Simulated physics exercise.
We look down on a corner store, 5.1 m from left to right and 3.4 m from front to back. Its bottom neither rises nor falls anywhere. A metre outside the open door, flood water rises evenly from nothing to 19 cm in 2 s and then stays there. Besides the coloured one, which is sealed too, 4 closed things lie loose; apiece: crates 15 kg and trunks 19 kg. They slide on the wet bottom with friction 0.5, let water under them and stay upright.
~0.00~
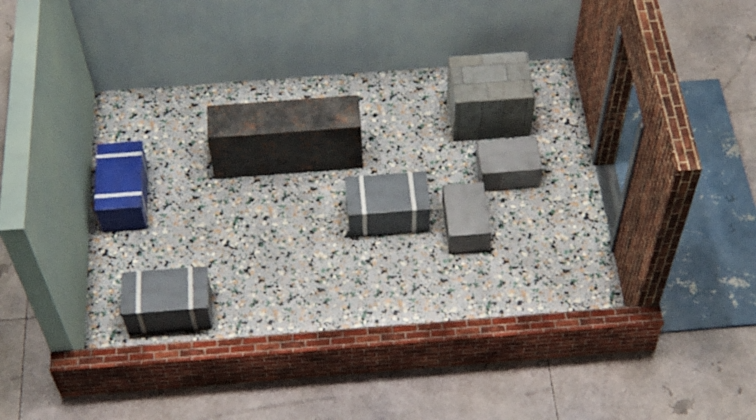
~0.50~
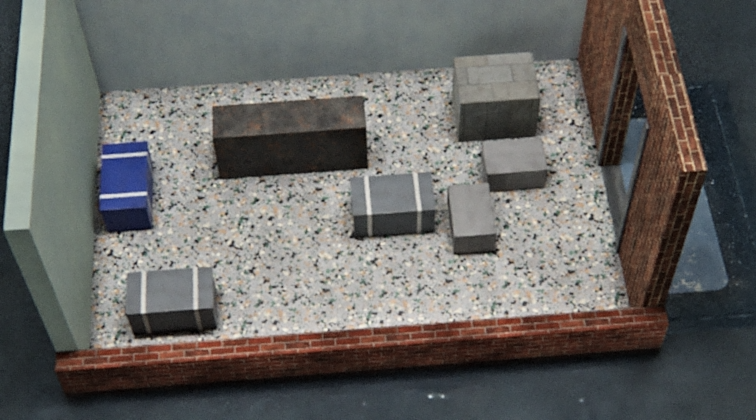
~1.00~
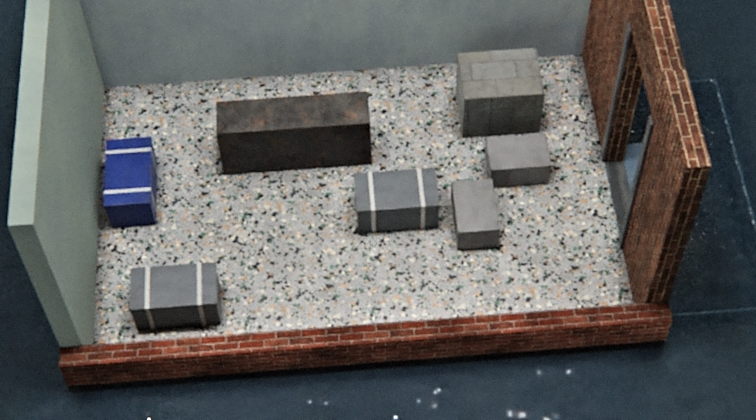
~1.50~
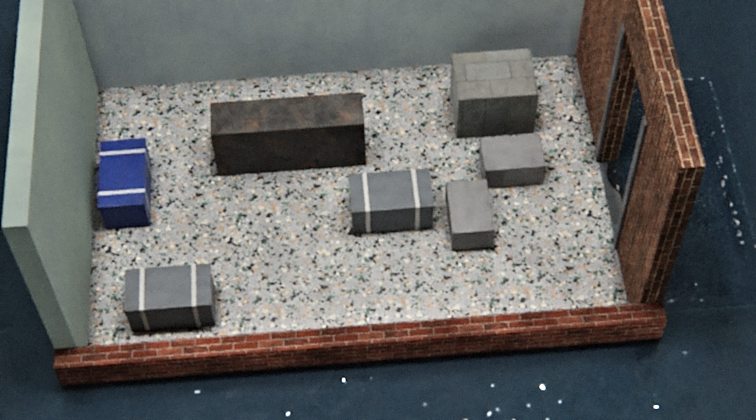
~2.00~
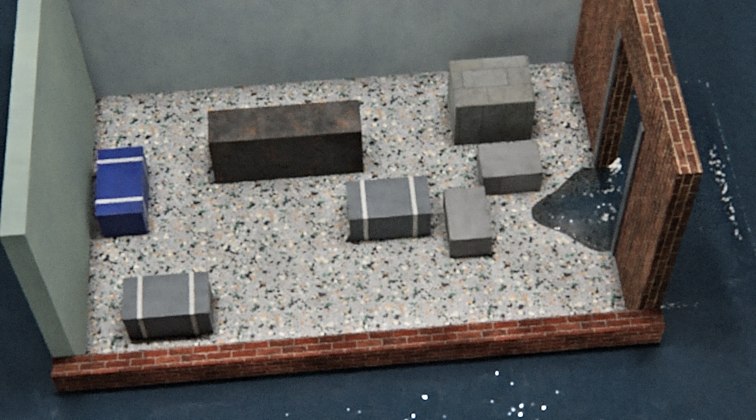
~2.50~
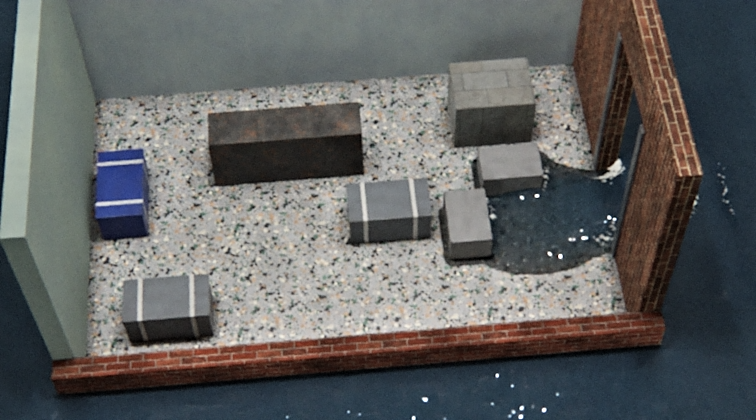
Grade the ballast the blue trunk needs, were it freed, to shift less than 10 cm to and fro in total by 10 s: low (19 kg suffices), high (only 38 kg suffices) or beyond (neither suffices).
Grade: High.
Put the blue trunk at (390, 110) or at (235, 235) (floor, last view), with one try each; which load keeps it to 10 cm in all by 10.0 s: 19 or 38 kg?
In order: Even the lighter mass works; only the heavier one succeeds.
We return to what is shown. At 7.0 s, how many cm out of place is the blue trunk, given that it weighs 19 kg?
It would be some 0 cm from its spot.
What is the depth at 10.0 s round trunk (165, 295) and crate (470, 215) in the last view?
Roughly 12 and 11 cm.
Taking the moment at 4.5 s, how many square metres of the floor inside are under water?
I'd estimate close to 8.5 m2.
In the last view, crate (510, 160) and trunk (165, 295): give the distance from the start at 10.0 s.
Shifts: 150 cm / 40 cm.
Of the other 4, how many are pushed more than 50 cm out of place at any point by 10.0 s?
3.
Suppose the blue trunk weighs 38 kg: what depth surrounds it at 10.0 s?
8 cm, roughly.
After 3.5 s the blue trunk would be 0 cm from its start with 19 kg and 0 cm from its start with 38 kg; 0 cm of water round it then.
After 4.5 s the blue trunk would be 0 cm from its start with 19 kg and 0 cm from its start with 38 kg; 0 cm of water round it then.
After 7.0 s the blue trunk would be 0 cm from its start with 19 kg and 0 cm from its start with 38 kg; 3 cm of water round it then.
After 10.0 s the blue trunk would be 31 cm from its start with 19 kg and 0 cm from its start with 38 kg; 8 cm of water round it then.
